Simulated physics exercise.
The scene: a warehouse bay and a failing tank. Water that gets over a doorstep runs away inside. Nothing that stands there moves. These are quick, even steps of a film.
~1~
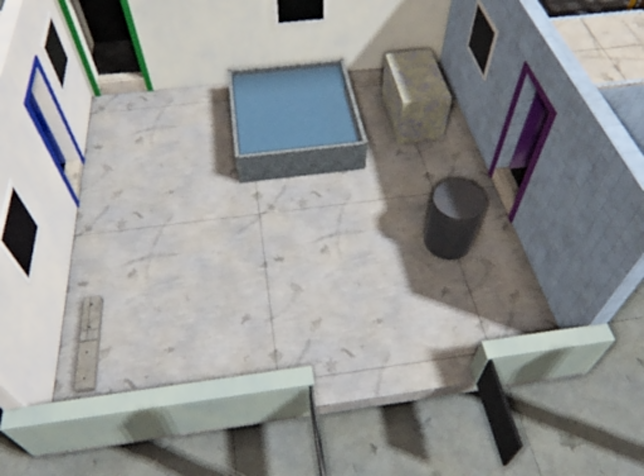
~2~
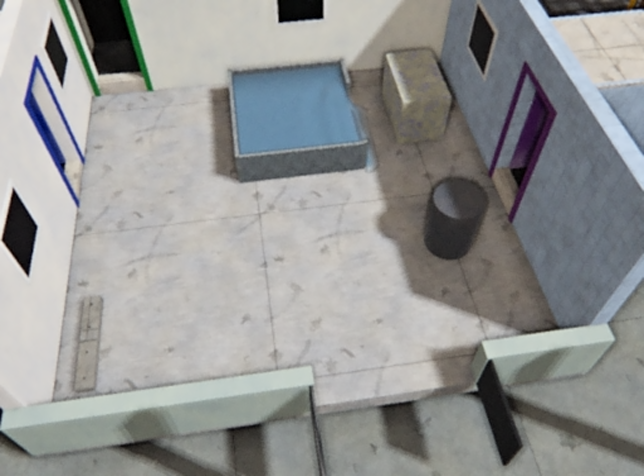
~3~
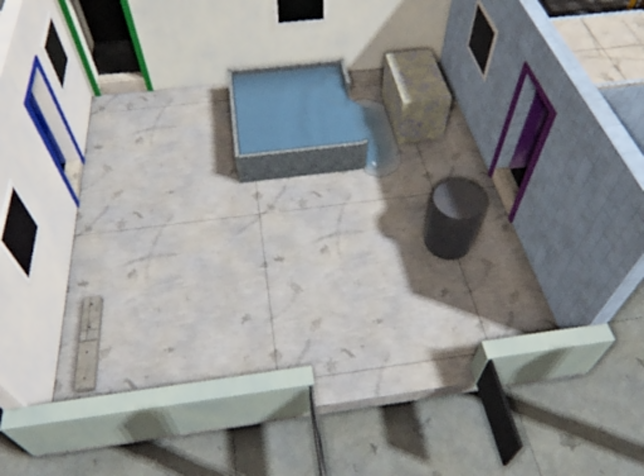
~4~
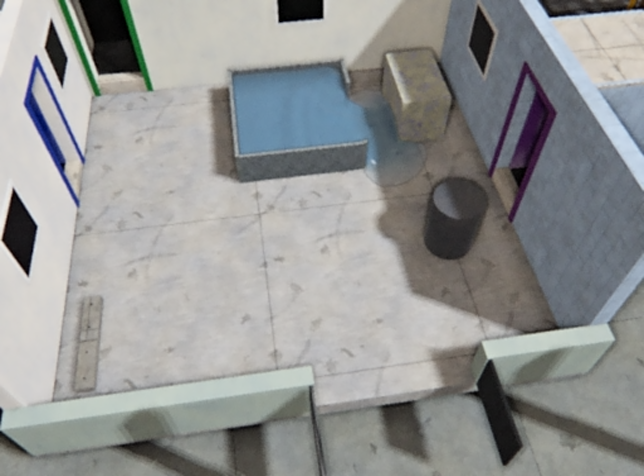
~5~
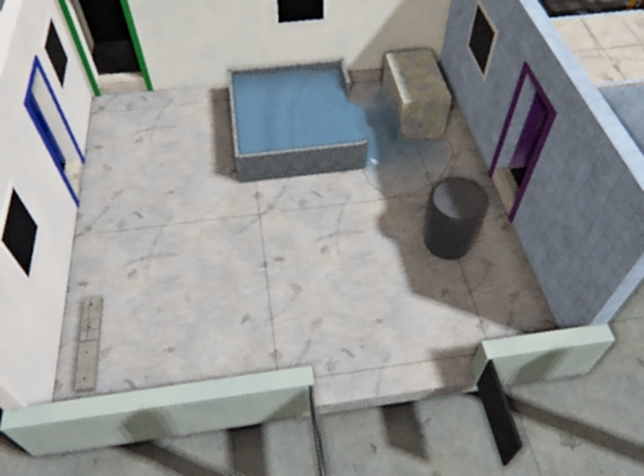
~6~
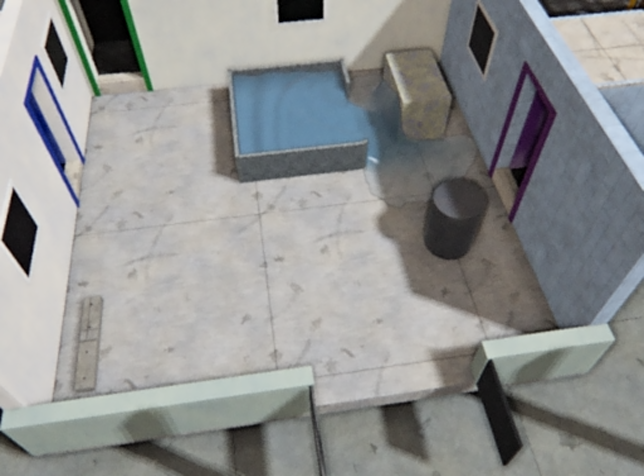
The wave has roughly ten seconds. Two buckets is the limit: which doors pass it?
The green door admits no more than that; the blue door admits no more than that; the purple door admits no more than that.
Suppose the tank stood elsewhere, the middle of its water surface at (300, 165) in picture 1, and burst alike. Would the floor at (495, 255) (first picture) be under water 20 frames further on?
At that place: Under water.
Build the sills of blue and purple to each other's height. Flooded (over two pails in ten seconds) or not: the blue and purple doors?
Then: Blue is under, purple lets more in.
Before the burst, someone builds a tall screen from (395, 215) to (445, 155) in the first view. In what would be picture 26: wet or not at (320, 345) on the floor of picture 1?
Answer: Wet.
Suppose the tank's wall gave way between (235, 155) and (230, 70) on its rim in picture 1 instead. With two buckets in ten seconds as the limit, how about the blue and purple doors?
Blue door goes over; purple door keeps below it.
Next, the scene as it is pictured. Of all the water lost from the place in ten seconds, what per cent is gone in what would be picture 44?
Some 55 per cent.
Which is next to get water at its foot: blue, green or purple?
That is the one in purple.
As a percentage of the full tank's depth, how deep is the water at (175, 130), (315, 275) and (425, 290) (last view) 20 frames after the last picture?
Roughly 0, 0 and 4 per cent, in turn.
A moment on, water covers 15 % of the floor; the green door not reached, the blue door not reached, the purple door wet at the sill, nothing in.
Next, water covers 25 % of the floor; the green door not reached, the blue door not reached, the purple door wet at the sill, nothing in.
Then, water covers 45 % of the floor; the green door wet at the sill, nothing in, the blue door not reached, the purple door wet at the sill, nothing in.
Later, water covers 60 % of the floor; the green door wet at the sill, nothing in, the blue door wet at the sill, nothing in, the purple door wet at the sill, nothing in.
In the end, water covers 90 % of the floor; the green door wet at the sill, nothing in, the blue door wet at the sill, nothing in, the purple door wet at the sill, nothing in.
